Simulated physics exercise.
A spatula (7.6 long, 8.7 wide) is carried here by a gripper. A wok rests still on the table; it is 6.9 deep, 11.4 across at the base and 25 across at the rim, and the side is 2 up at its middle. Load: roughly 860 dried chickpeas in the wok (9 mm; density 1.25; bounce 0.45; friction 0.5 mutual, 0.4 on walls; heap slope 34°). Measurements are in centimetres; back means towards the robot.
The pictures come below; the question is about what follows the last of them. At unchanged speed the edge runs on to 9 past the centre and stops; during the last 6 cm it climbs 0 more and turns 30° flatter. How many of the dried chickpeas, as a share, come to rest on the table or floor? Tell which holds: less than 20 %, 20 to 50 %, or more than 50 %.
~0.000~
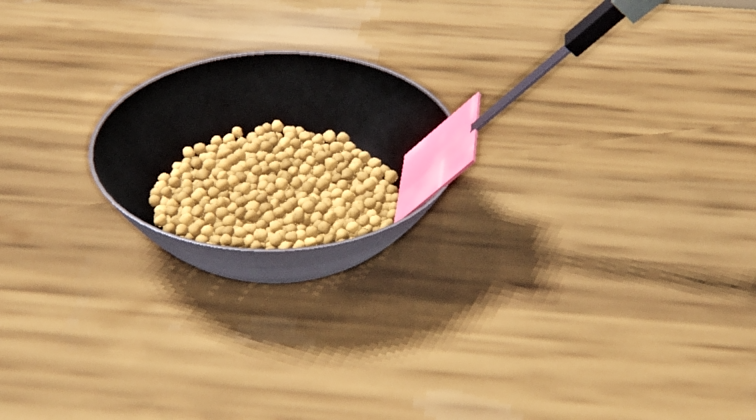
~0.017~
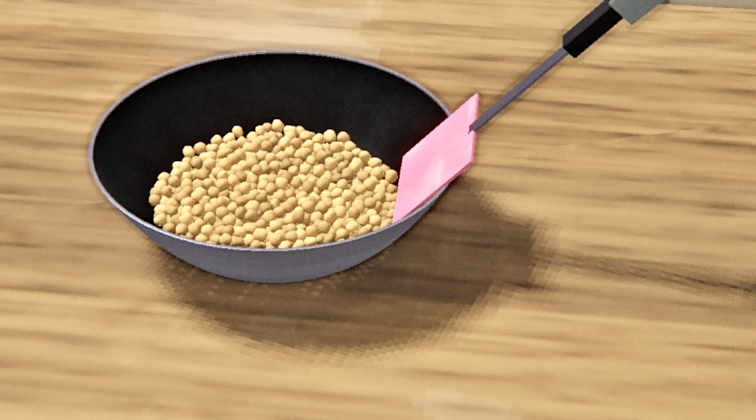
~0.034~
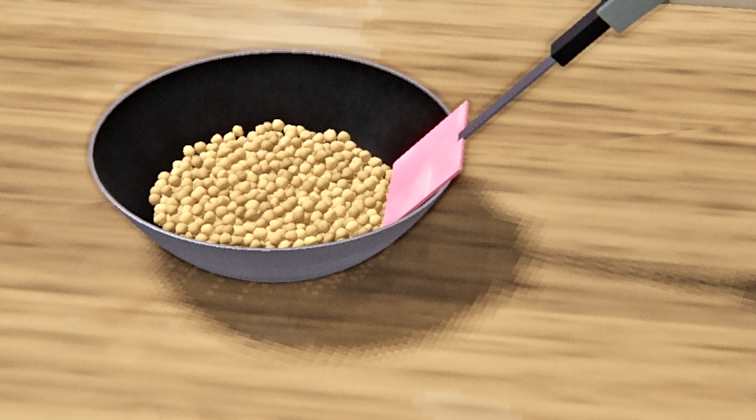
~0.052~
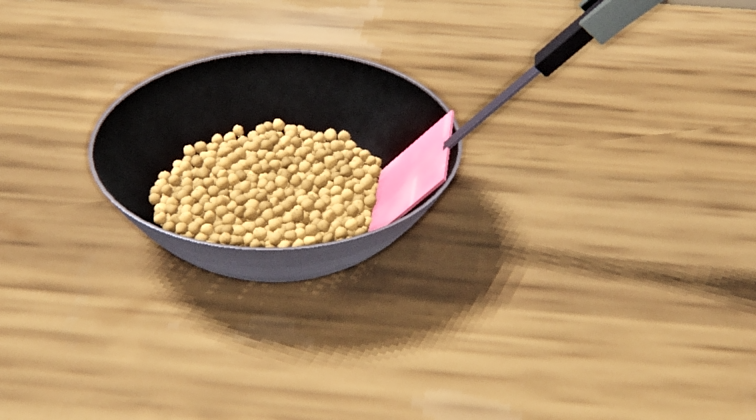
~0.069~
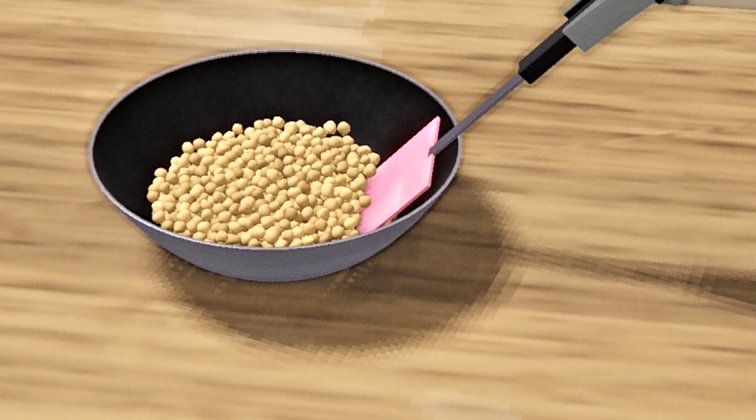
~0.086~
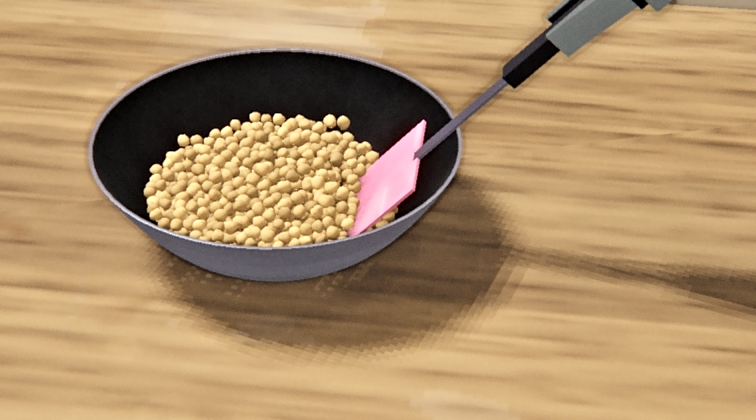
What holds is less than 20 %.
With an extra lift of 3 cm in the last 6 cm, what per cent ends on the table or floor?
It comes to around 25 percent.
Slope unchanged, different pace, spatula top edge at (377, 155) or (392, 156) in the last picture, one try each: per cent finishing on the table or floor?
Close to 30 per cent in the first try and close to 25 per cent in the second.
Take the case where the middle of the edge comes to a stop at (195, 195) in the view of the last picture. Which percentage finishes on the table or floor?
About 0 per cent.
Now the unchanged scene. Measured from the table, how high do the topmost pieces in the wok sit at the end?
Peak at rest, approximately 8.5 centimetres.
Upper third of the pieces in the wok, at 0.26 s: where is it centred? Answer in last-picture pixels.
The middle lies somewhere about (176, 151).
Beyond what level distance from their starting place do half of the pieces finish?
5 cm.
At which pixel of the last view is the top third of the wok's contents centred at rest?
The centre sits close to (156, 147).
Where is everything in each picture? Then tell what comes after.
In the first frame, spatula top edge at (477, 126), sloping 49°; upper third of the load around (275, 190), from x 155 to 395, top at y 125; 861 in the wok.
In the second frame, spatula top edge at (475, 127), sloping 49°; upper third of the load around (275, 189), from x 155 to 395, top at y 125.
In the third frame, spatula top edge at (464, 134), sloping 49°; upper third of the load around (275, 189), from x 155 to 395, top at y 125.
In the fourth frame, spatula top edge at (449, 144), sloping 49°; upper third of the load around (275, 187), from x 155 to 400, top at y 125.
In the fifth frame, spatula top edge at (434, 150), sloping 49°; upper third of the load around (275, 185), from x 155 to 395, top at y 125.
In the sixth frame, spatula top edge at (419, 154), sloping 49°; upper third of the load around (268, 180), from x 150 to 395, top at y 120; 861 in the wok.
After 0.17 s, sloping 49°, highest piece 5 above the table; 861 in the wok.
After 0.26 s, sloping 38°, highest piece 7 above the table; 861 in the wok.
After 0.51 s, sloping 19°, highest piece 8 above the table; 744 in the wok, 98 on the table or floor, 19 on the blade or in flight.
After 1.56 s, sloping 19°, highest piece 8 above the table; 741 in the wok, 120 on the table or floor.
At rest, 741 in the wok, 120 on the table or floor. That is 14 % on the table or floor.
